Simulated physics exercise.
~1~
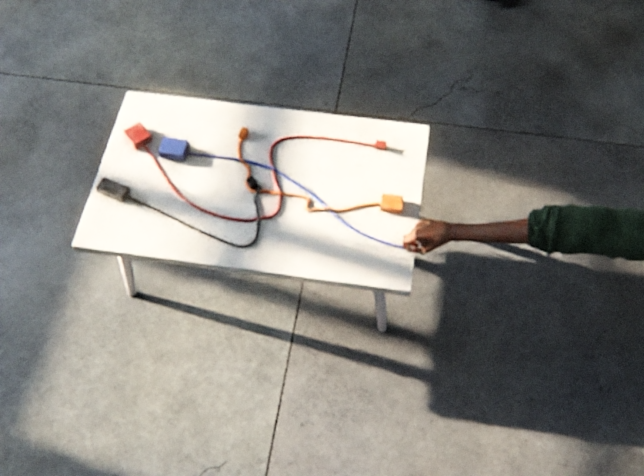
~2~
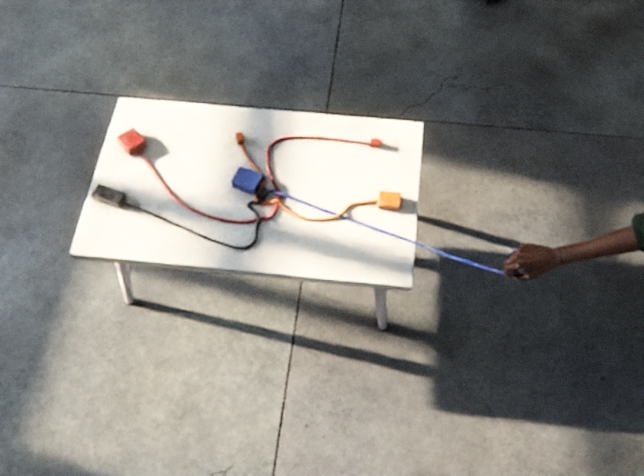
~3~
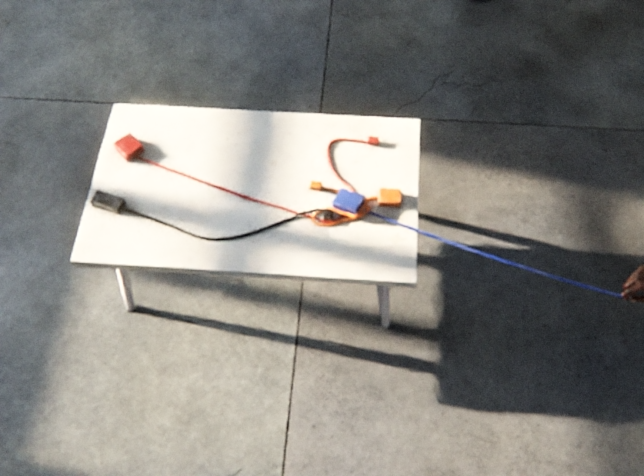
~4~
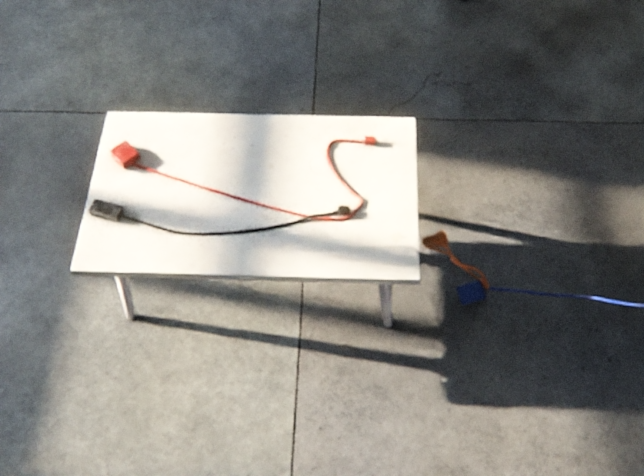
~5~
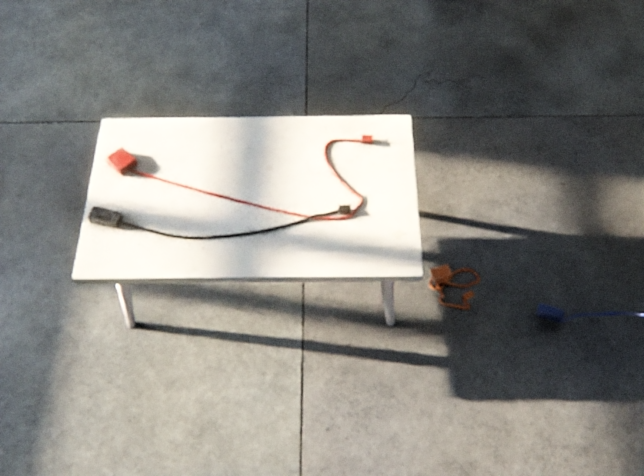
On a white table, a hand pulls the blue lead rightwards, dragging the orange one off too.
